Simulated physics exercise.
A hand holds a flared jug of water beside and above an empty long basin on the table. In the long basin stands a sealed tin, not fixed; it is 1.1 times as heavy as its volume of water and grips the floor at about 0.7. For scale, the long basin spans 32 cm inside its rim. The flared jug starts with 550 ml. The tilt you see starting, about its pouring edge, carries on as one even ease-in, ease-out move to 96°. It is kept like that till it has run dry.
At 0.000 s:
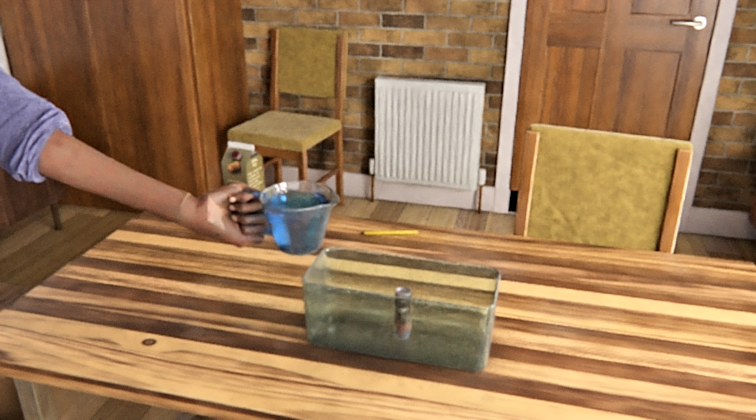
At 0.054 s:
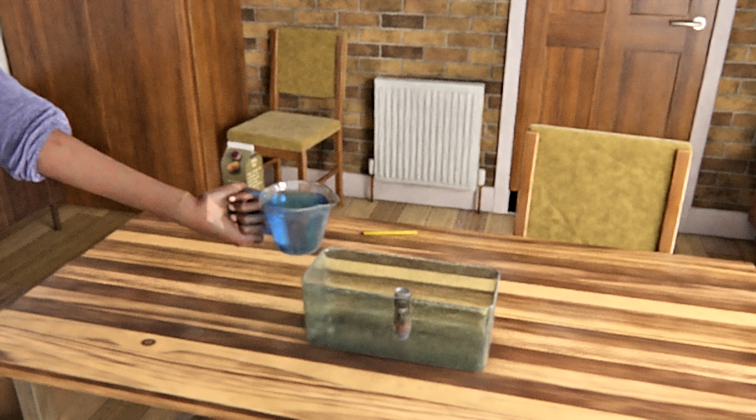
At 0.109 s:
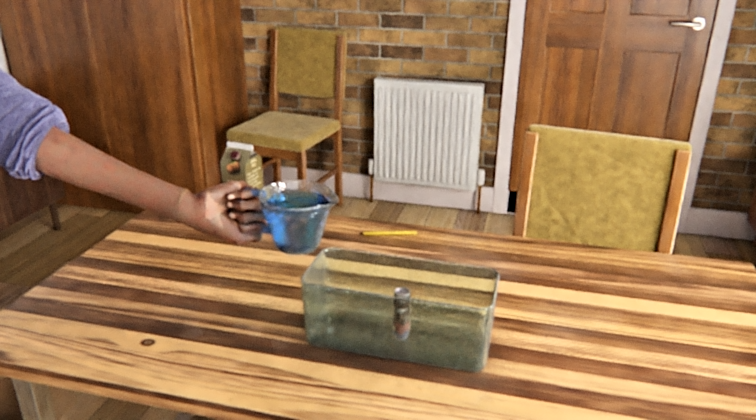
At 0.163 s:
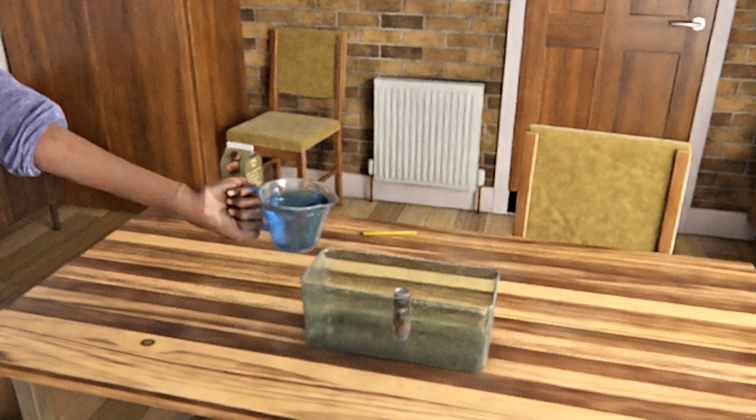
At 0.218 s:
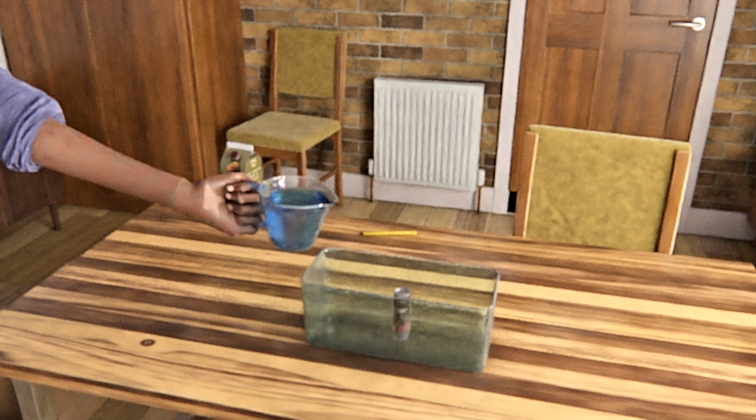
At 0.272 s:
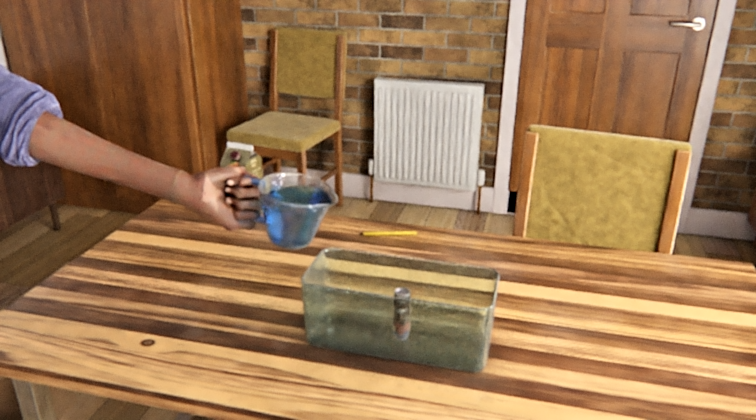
A hand holding a flared glass jug of blue water beside and above a long clear basin on a striped wooden table tilts it slightly to the right, while the basin and the small tin within its outline stay still.
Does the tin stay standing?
It falls.
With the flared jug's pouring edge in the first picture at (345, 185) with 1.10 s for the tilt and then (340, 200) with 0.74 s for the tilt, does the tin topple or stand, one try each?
First it stays up; then it falls.
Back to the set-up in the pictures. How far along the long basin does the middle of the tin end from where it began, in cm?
Some 10.0 cm.
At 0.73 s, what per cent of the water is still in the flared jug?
Some 72 per cent.
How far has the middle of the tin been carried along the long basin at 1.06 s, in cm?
Some 3 cm.
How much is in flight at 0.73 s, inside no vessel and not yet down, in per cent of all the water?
Some 22 per cent.
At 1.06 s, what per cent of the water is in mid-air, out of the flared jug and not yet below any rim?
About 24 per cent.
Then, 0.73 s in, the tilt is 58° and 71 per cent is still to pour; the tin stands where it began.
Then, 1.06 s in, the tilt is 89° and 16 per cent is still to pour; the tin stands 3 cm from where it began.
Then, 1.41 s in, the tilt is 96° and 0 per cent is still to pour; the tin lies on its side.
Then, 1.79 s in, the tilt is 96° and 0 per cent is still to pour; the tin lies on its side.
Finally, the tin lies on its side.
